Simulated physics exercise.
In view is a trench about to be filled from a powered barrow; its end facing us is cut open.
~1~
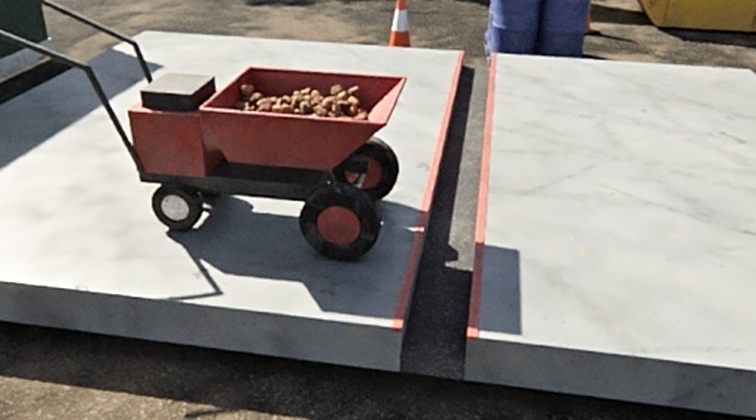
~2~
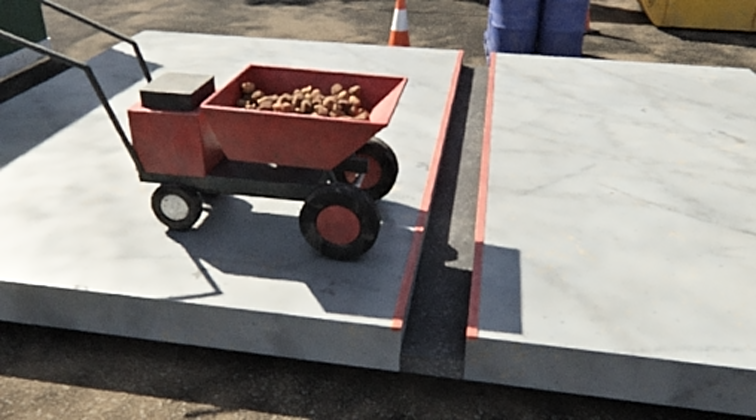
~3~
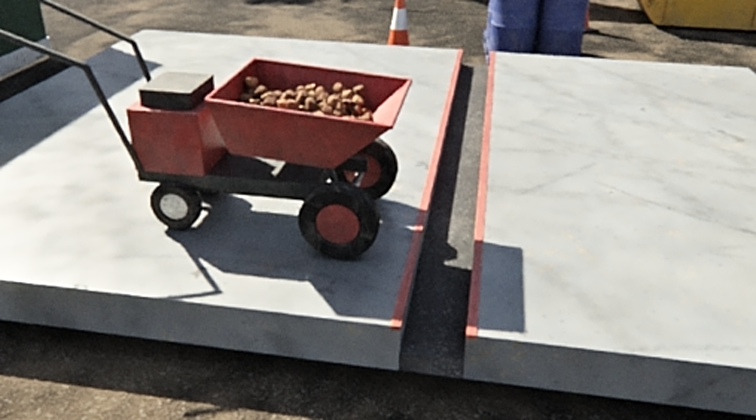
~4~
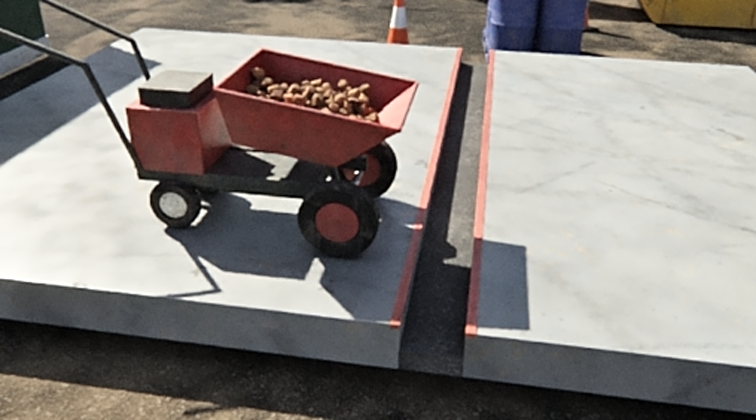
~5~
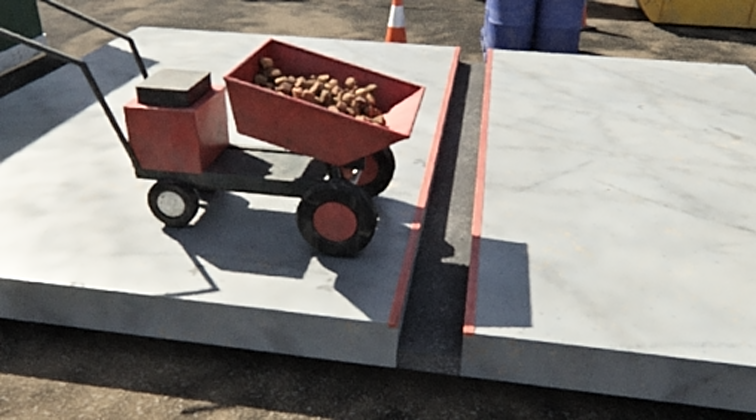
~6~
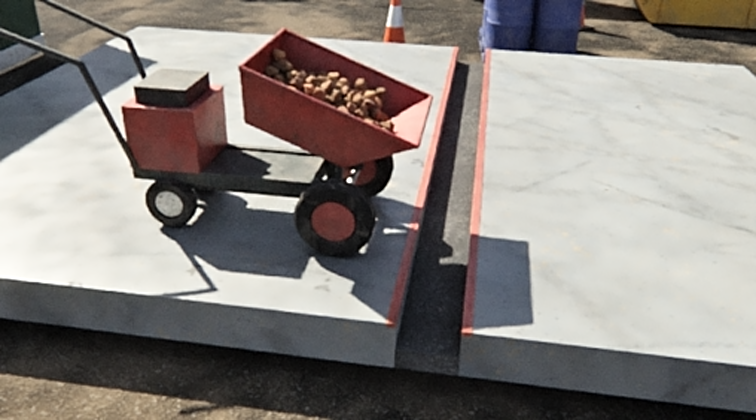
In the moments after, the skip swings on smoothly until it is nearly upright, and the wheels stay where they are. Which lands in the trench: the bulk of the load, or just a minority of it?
Just a minority.
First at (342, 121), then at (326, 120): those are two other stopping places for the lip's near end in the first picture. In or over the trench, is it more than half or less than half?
From the first position beyond one half lands between the edges, from the second beyond one half.
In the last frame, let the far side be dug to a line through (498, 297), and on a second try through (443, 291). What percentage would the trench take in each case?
70 and 0 percent.
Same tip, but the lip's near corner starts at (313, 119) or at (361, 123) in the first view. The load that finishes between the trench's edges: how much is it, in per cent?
Estimates: 70 %, 70 %.
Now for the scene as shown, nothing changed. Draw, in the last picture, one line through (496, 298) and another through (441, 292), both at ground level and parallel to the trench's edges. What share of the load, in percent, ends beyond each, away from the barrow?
About 40 % and 80 %.
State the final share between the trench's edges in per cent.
About 30 per cent.
Soon after the last picture, skip tipped steeply; all in the skip.
A little later, skip tipped right over; about two thirds in the skip; a small part in or heaped over the trench; about a third beyond it.
Later still, skip tipped right over; about a quarter in the skip; about a quarter in or heaped over the trench; about two thirds beyond it.
At rest, skip tipped right over; a small part in the skip; about a quarter in or heaped over the trench; about two thirds beyond it.
